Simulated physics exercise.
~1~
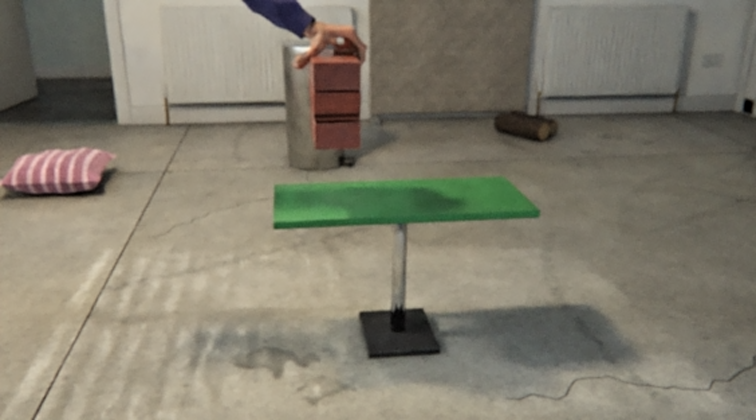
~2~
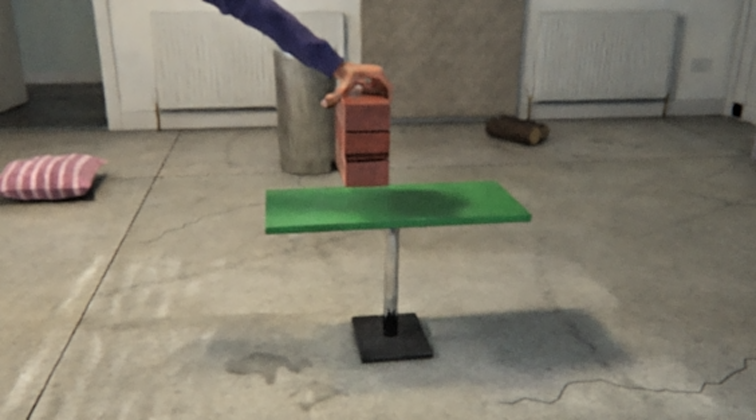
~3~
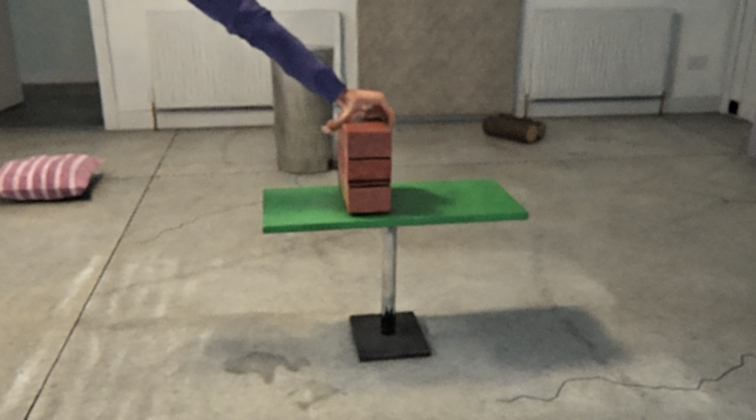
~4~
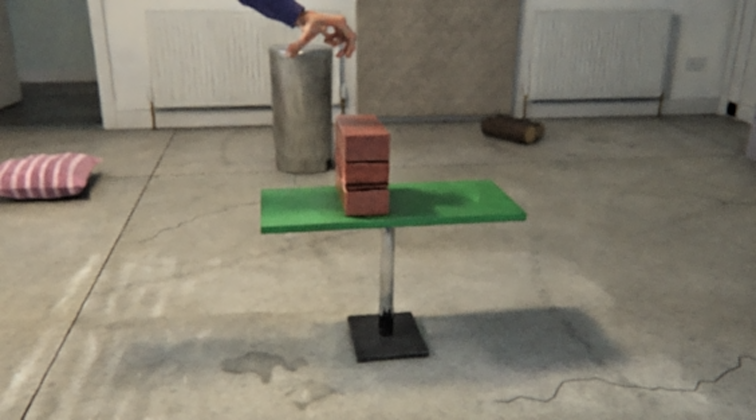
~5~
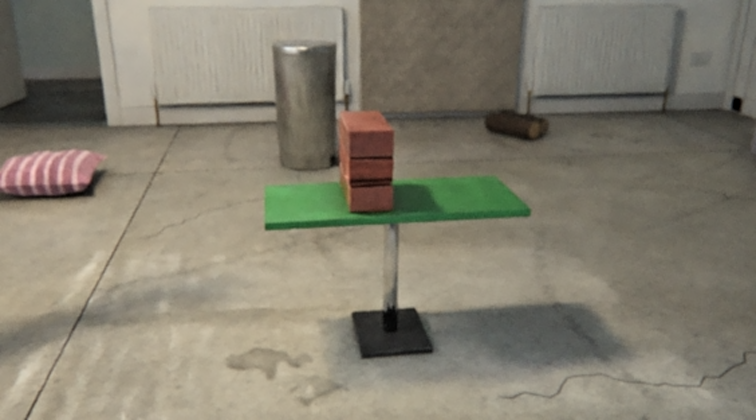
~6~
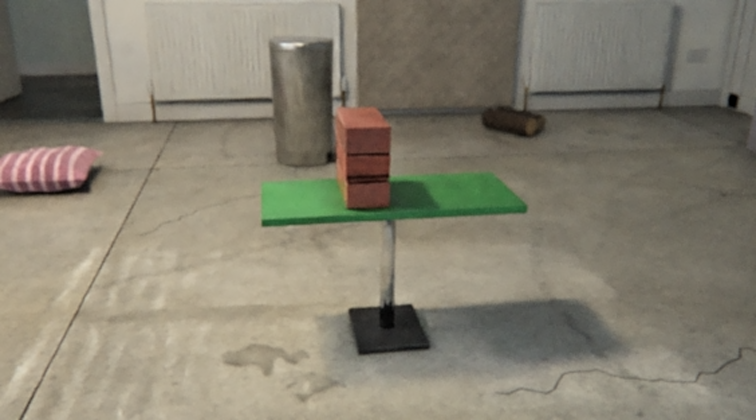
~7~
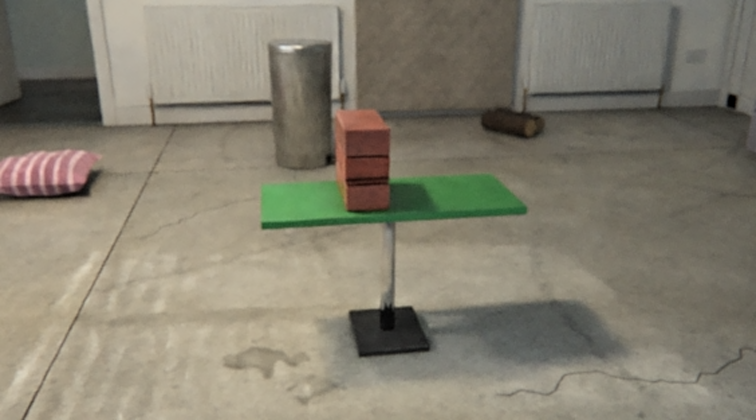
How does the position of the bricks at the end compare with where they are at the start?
At the start the bricks are held in the air by a hand above the green table. At the end they rest on the tabletop, lower and slightly farther to the right.
